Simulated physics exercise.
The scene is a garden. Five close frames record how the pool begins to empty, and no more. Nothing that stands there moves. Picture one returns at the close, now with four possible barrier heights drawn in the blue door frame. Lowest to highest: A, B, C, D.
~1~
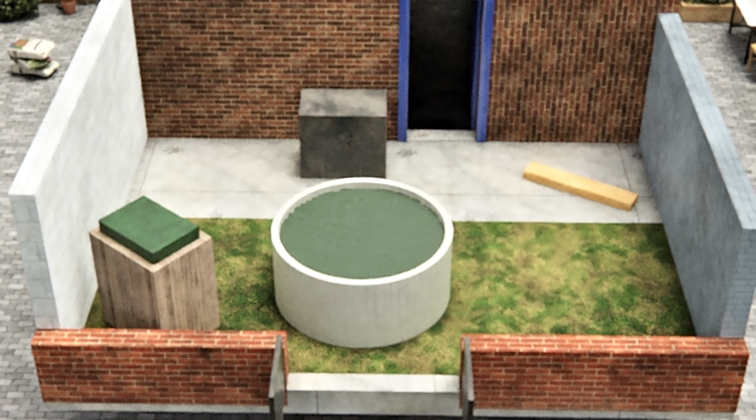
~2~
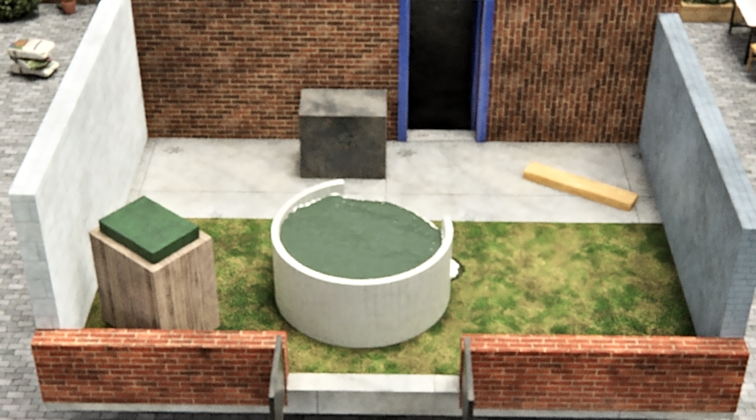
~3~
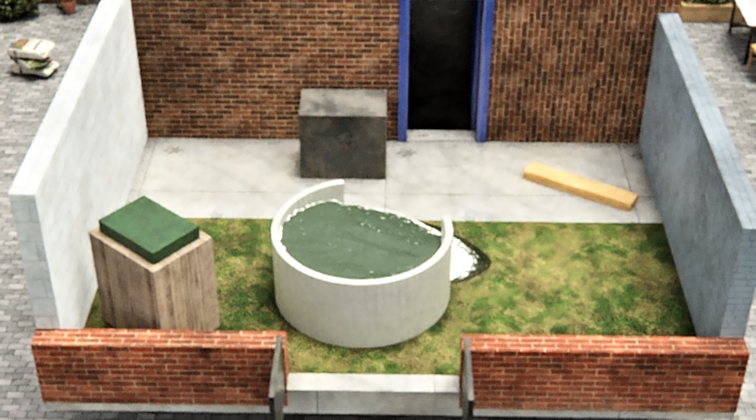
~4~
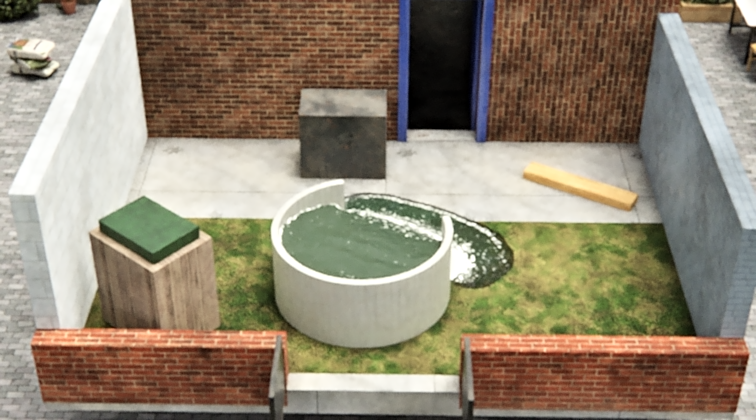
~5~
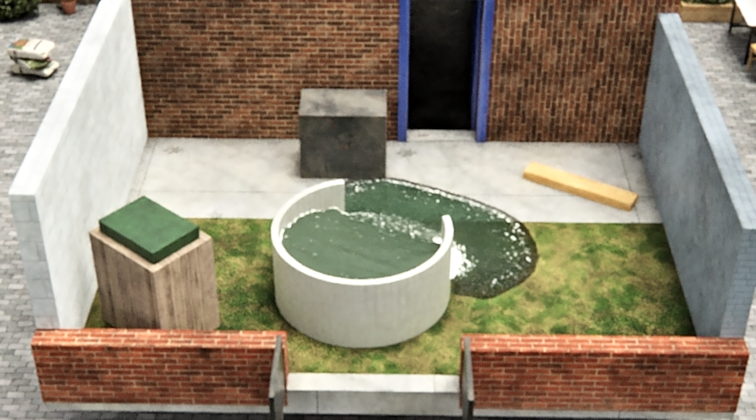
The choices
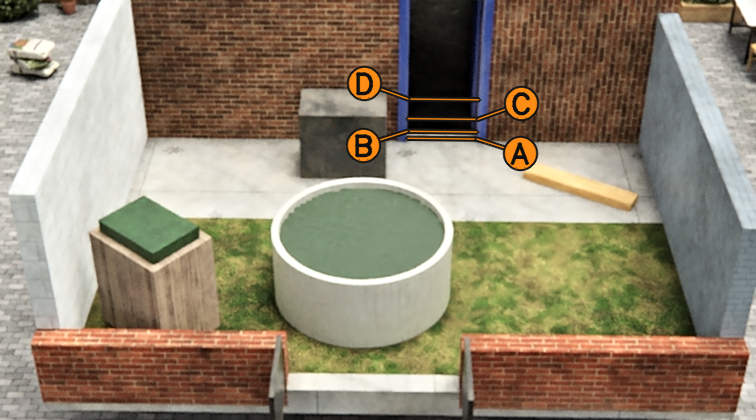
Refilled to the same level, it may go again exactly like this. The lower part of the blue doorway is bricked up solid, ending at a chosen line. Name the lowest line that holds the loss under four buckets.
Choose C.
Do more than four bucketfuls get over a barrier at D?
No.
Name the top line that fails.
It is B.
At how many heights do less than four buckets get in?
Two of them.
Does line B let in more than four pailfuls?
Yes, that goes wrong.
On the marked copy, A at (442, 138); B at (442, 131); C at (442, 119); D at (443, 99); from the bottom up A, B, C, D.
For line A, dozens of bucketfuls pour in.
For line B, about 14 bucketfuls get in.
For line C, a splash gets over, under a bucket.
For line D, nothing gets over.
